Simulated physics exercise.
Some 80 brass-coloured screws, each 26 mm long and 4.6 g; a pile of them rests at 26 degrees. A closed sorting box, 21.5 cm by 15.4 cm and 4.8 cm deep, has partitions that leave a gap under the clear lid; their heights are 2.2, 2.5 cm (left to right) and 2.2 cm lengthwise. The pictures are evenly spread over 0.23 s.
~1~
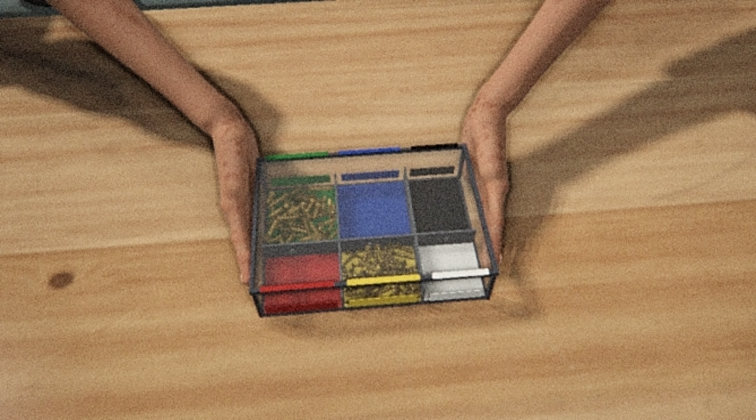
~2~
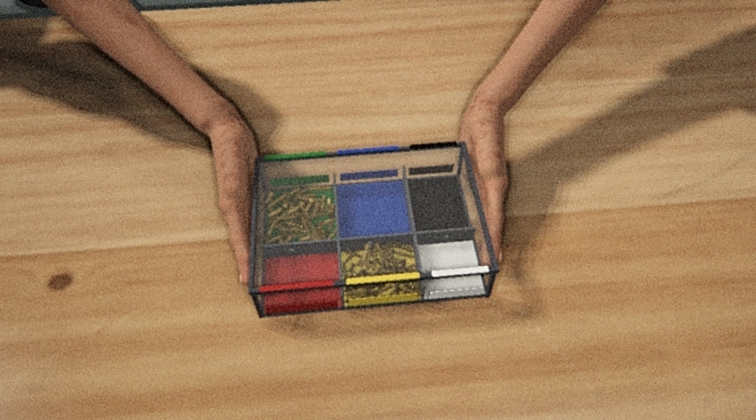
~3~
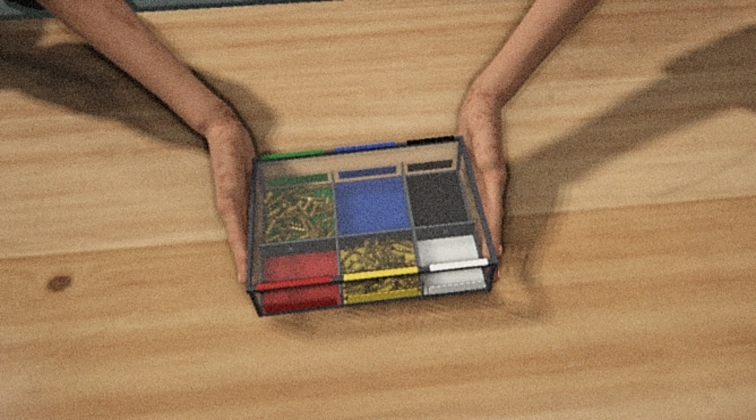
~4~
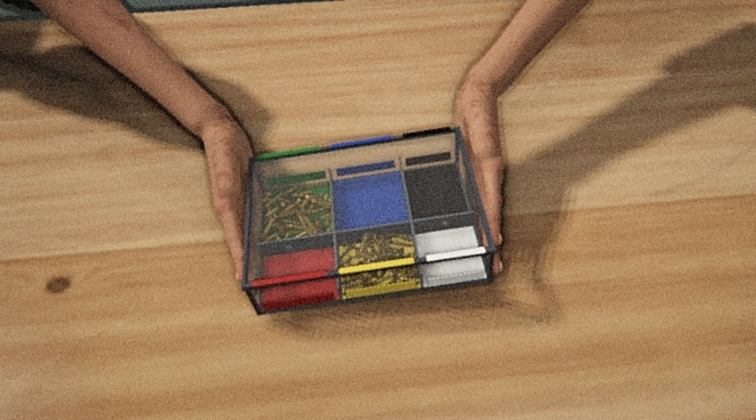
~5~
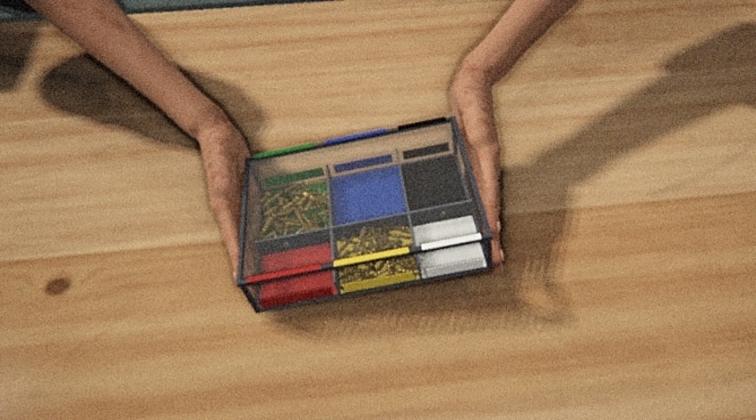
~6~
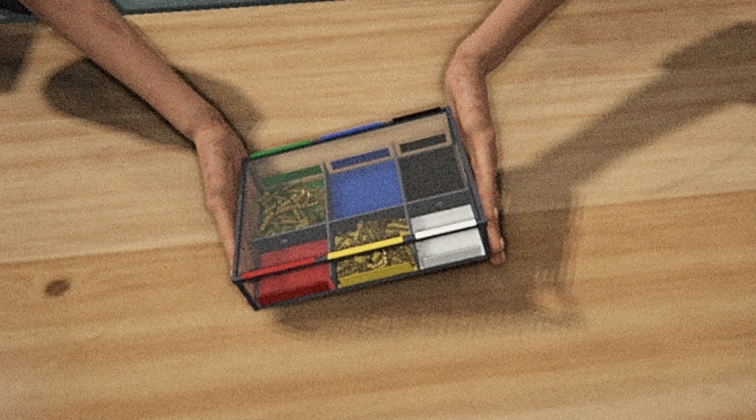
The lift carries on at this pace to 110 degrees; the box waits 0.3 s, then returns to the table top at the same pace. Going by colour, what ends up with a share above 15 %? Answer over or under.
Red under, blue under, green over, yellow under, white under, black under.
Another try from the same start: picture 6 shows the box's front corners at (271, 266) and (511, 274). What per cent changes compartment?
It would be near 75 per cent.
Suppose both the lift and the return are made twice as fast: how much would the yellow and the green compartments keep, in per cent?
Then: Yellow 0; green 90.
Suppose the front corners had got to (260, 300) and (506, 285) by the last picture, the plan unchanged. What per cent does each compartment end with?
Red 30; blue 0; green 0; yellow 65; white 5; black 0.
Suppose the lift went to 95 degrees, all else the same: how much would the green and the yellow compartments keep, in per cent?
In that case green 95, yellow 0.
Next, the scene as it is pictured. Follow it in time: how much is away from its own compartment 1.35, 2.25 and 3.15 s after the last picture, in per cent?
About 50, 50, 50.
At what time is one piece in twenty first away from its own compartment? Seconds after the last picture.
Near 0.90 s.
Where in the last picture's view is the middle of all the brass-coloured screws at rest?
Near (282, 214).
Then, 1.35 s after the last picture, tilt 110 degrees; red 5 %, green 95 %.
Then, 2.25 s after the last picture, tilt 56 degrees; red 5 %, green 95 %.
Then, 3.15 s after the last picture, tilt 0 degrees; red 5 %, green 95 %.
In the end, red 5 %, blue 0 %, green 95 %, yellow 0 %, white 0 %, black 0 %.
